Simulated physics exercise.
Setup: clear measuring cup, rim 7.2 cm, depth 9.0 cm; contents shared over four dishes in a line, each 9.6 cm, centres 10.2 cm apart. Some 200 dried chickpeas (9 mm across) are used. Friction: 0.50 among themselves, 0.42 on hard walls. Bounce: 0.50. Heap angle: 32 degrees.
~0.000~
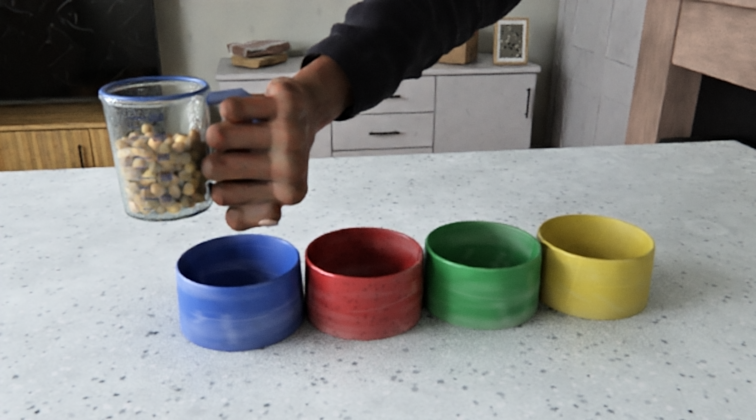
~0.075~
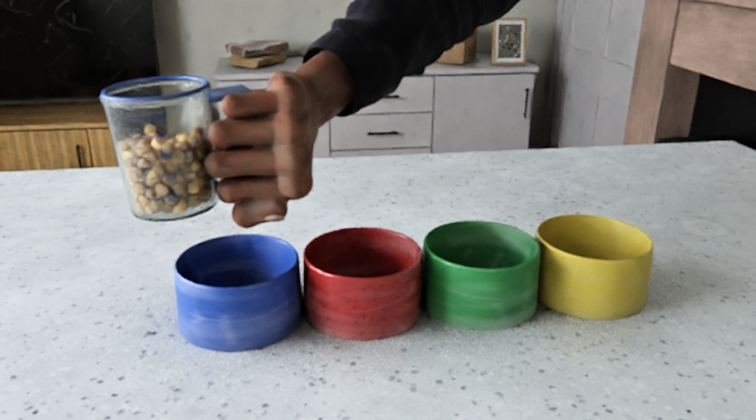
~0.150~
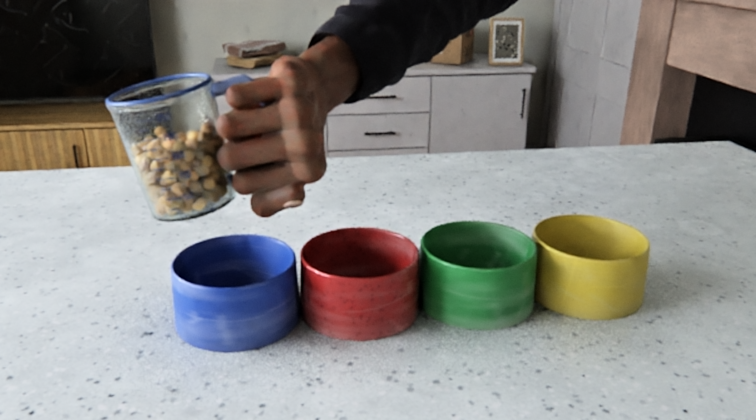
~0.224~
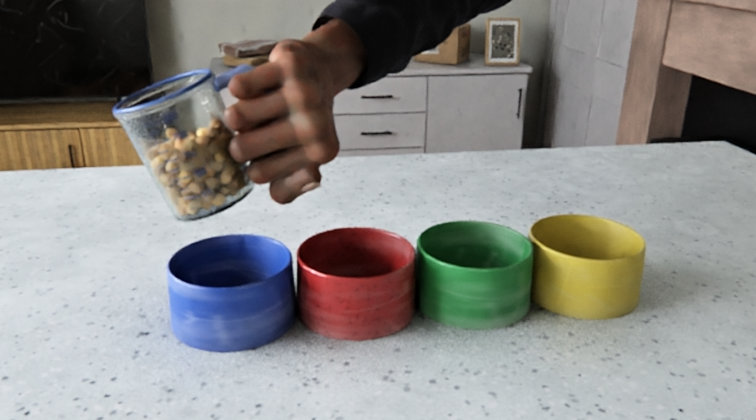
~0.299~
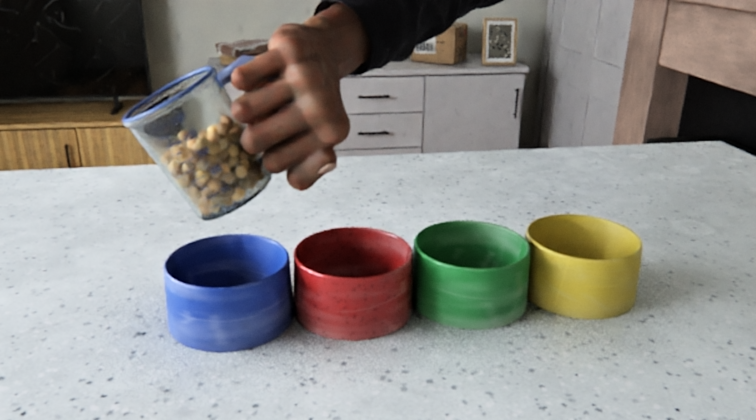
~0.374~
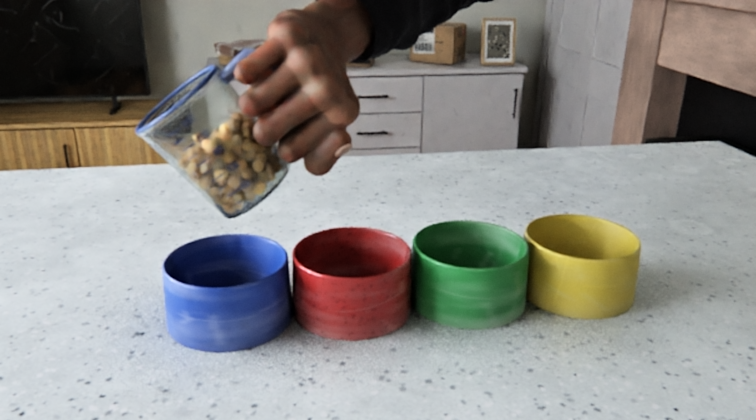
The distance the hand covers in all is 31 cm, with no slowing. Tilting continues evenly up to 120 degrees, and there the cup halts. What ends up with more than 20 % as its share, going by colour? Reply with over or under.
Red over, blue under, green under, yellow under, counter under.
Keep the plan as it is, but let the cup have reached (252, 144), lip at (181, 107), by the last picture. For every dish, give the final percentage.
Final shares - red 0 %, blue 0 %, green 100 %, yellow 0 %.
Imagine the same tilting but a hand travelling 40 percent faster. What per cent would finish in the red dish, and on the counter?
Shares - red 40, counter 10.
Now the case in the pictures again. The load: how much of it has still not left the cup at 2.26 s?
About 0 percent of the load.
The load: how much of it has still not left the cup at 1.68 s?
Load share: Near 0 percent.
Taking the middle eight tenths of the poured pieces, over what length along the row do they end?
I'd estimate close to 6 cm.
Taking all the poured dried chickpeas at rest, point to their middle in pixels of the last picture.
Close to pixel (343, 290).
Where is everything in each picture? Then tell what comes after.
Cup at (163, 148), tilt 0 degrees, lip at (103, 90), moved 0.0 cm; middle of the pieces at (164, 172); blue dish at (239, 260); red dish at (364, 251); green dish at (483, 244); yellow dish at (595, 237), in the first frame.
Cup at (166, 148), tilt 3 degrees, lip at (104, 92), moved 0.4 cm; middle of the pieces at (168, 172), in the second frame.
Cup at (178, 148), tilt 10 degrees, lip at (109, 99), moved 1.4 cm; middle of the pieces at (183, 171), in the third frame.
Cup at (190, 147), tilt 19 degrees, lip at (116, 108), moved 2.6 cm; middle of the pieces at (199, 170), in the fourth frame.
Cup at (203, 146), tilt 28 degrees, lip at (126, 118), moved 3.8 cm; middle of the pieces at (215, 168), in the fifth frame.
Cup at (218, 145), tilt 36 degrees, lip at (139, 128), moved 5.0 cm; middle of the pieces at (233, 165); blue dish at (226, 260); red dish at (352, 251); green dish at (470, 244); yellow dish at (582, 236). The cup turns about 115 degrees a second and travels 16 cm a second, in the sixth frame.
Then, at 1.16 s, tilt 120 degrees; cup holds 65 %, red 25 %, blue 5 %.
Then, at 1.68 s, tilt 120 degrees; cup holds 0 %, red 90 %, blue 5 %.
Then, at 2.26 s, tilt 120 degrees; cup holds 0 %, red 90 %, blue 5 %.
By 2.6 s all is still; red 90 %, blue 5 %, green 0 %, yellow 0 %, counter 5 %.
